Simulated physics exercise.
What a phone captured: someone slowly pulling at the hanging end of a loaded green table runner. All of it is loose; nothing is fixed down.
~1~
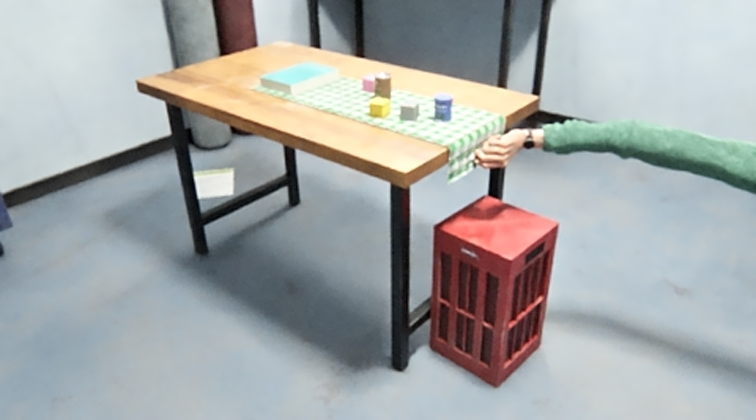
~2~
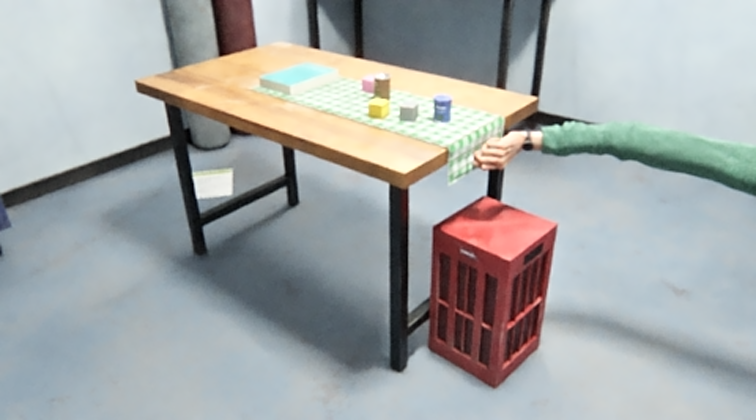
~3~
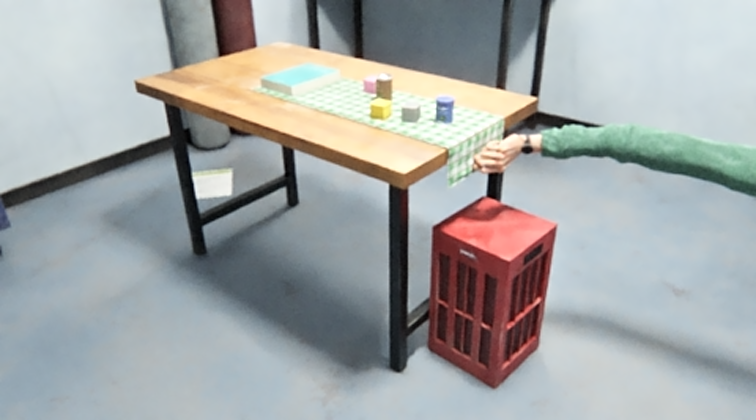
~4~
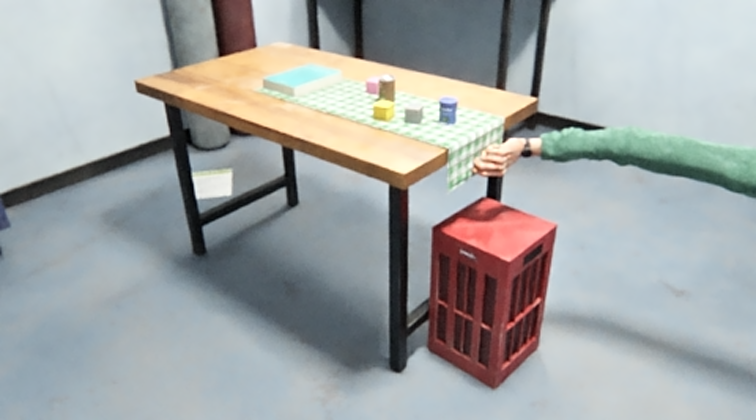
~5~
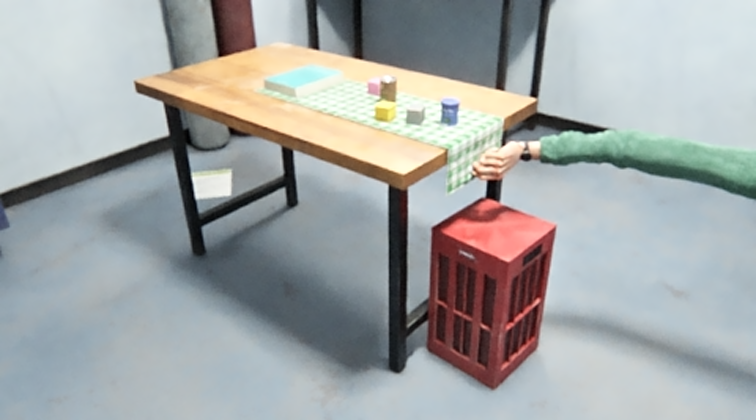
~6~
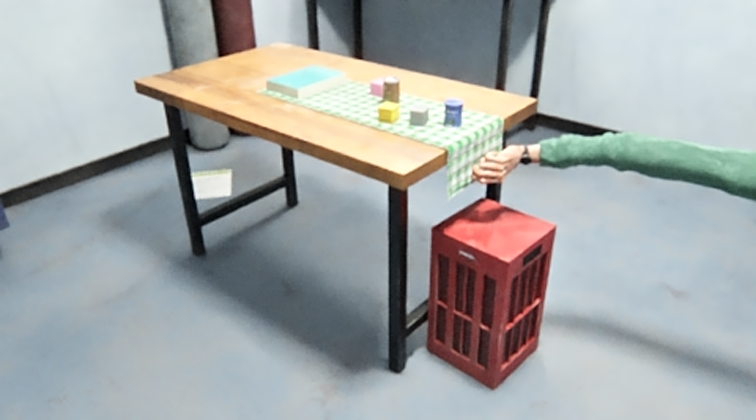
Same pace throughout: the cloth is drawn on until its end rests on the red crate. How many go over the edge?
The count that falls away is going to be one.
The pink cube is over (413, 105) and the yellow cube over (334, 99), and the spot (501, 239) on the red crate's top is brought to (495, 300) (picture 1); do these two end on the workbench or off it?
Result: Pink cube gone, yellow cube still there.
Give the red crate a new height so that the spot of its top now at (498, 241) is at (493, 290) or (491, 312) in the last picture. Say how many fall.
You'd get 3 and then 4.
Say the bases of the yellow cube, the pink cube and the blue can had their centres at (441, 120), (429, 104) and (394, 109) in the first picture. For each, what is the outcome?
Final state: The yellow cube is no longer up, the pink cube is still in place, the blue can is still in place.
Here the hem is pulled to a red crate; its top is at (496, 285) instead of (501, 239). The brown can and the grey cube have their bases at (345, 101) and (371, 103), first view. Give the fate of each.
As for the brown can, it holds its spot; as for the grey cube, it holds its spot.
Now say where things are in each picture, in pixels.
In the first picture, hem (448, 185); blue can (444, 97); grey cube (410, 103); yellow cube (379, 101); brown can (383, 75); pink cube (372, 77); top of the crate (501, 239).
In the second picture, hem (448, 187); blue can (443, 98).
In the third picture, hem (447, 190); grey cube (411, 105).
In the fourth picture, hem (447, 194); yellow cube (384, 104); top of the crate (499, 241).
In the fifth picture, hem (446, 197); brown can (388, 78).
In the sixth picture, hem (448, 201); blue can (454, 102); grey cube (419, 108); yellow cube (389, 106); brown can (391, 79); pink cube (380, 81).
Soon after, hem near (473, 204); all still up.
Then, hem on the crate; blue can gone.
At rest, hem on the crate; blue can gone. Over the edge go one.
